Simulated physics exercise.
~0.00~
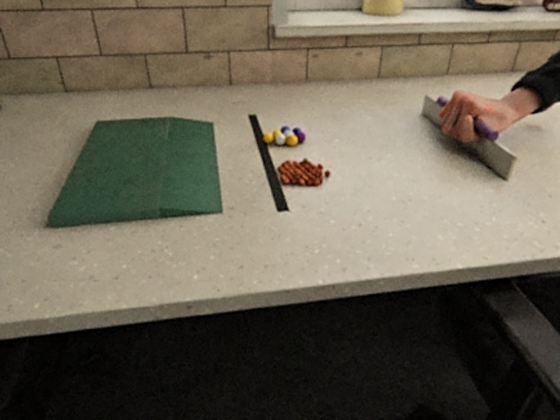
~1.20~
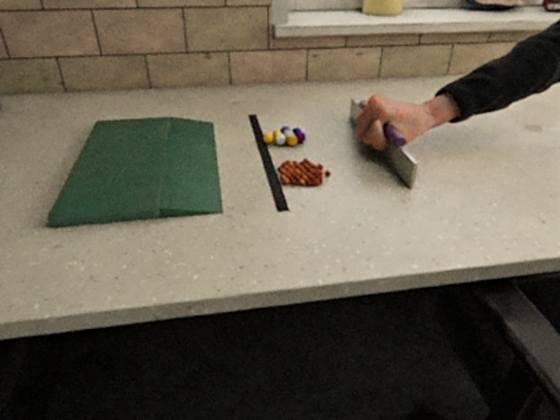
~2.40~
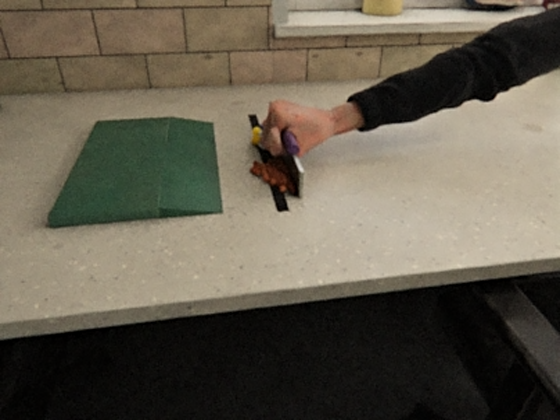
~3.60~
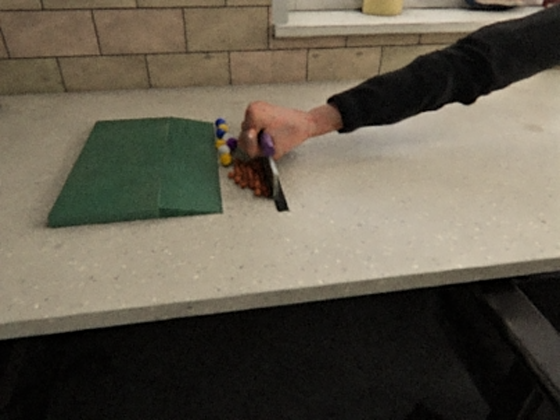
A hand holding a scraper slid it left across the counter, pushing a cluster of colorful beads and a reddish-brown pile toward a green sloped slab, then stopped at the black tape with both groups still short of the slab's top.
